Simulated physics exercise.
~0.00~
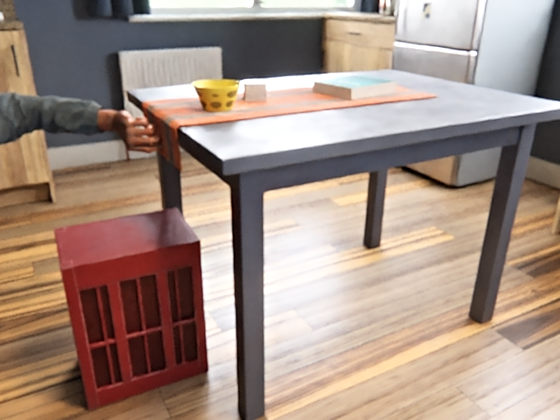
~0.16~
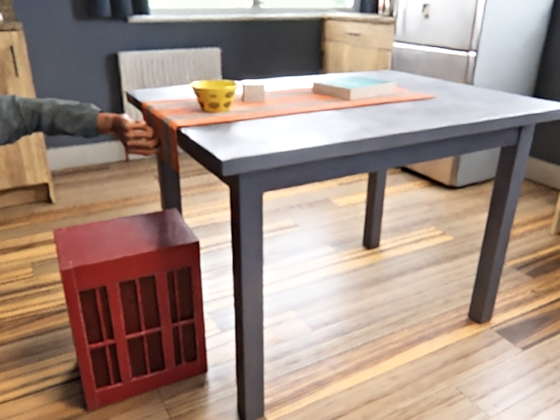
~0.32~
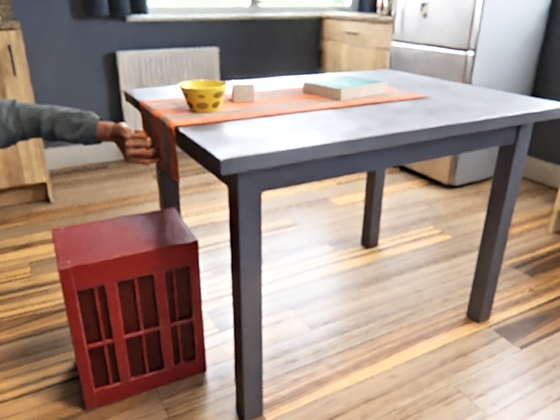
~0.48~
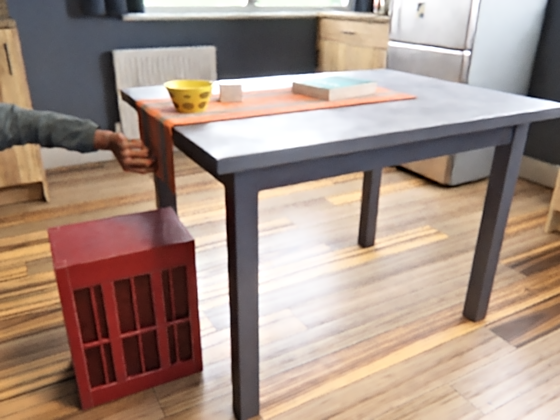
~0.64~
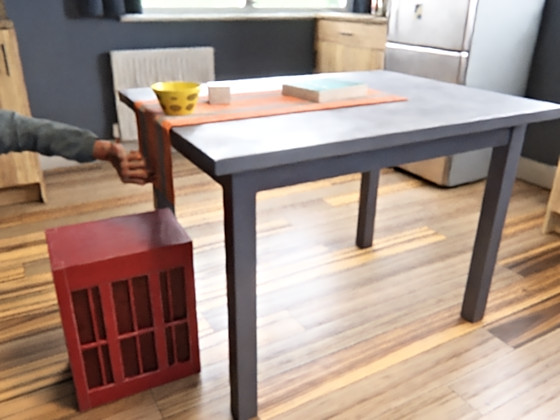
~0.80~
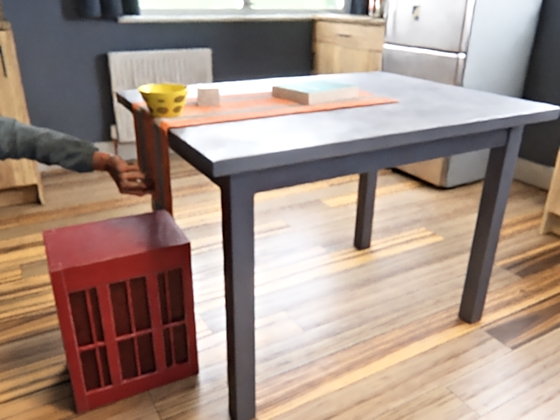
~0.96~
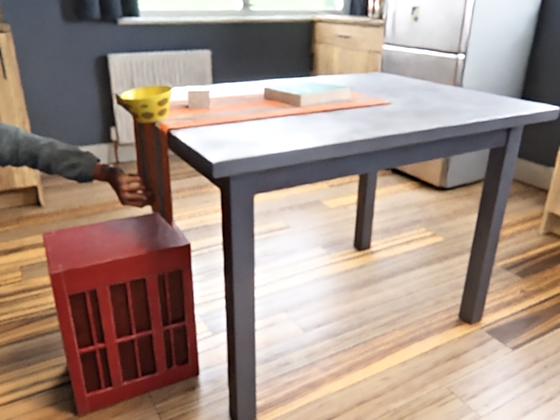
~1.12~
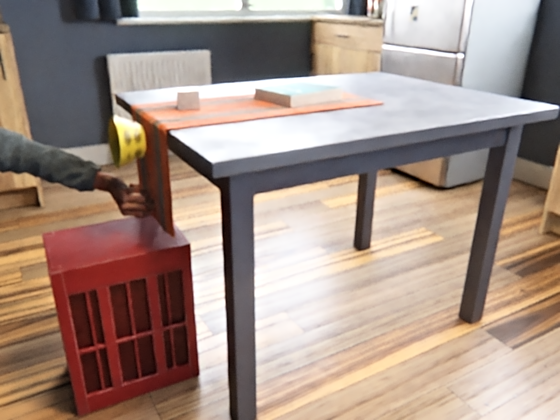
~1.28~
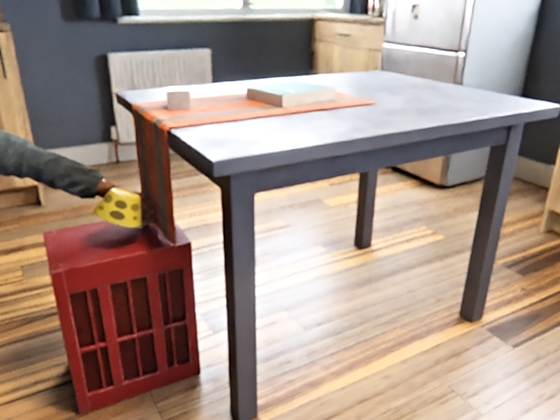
On a grey table, a hand pulls an orange scarf until a yellow bowl falls off.
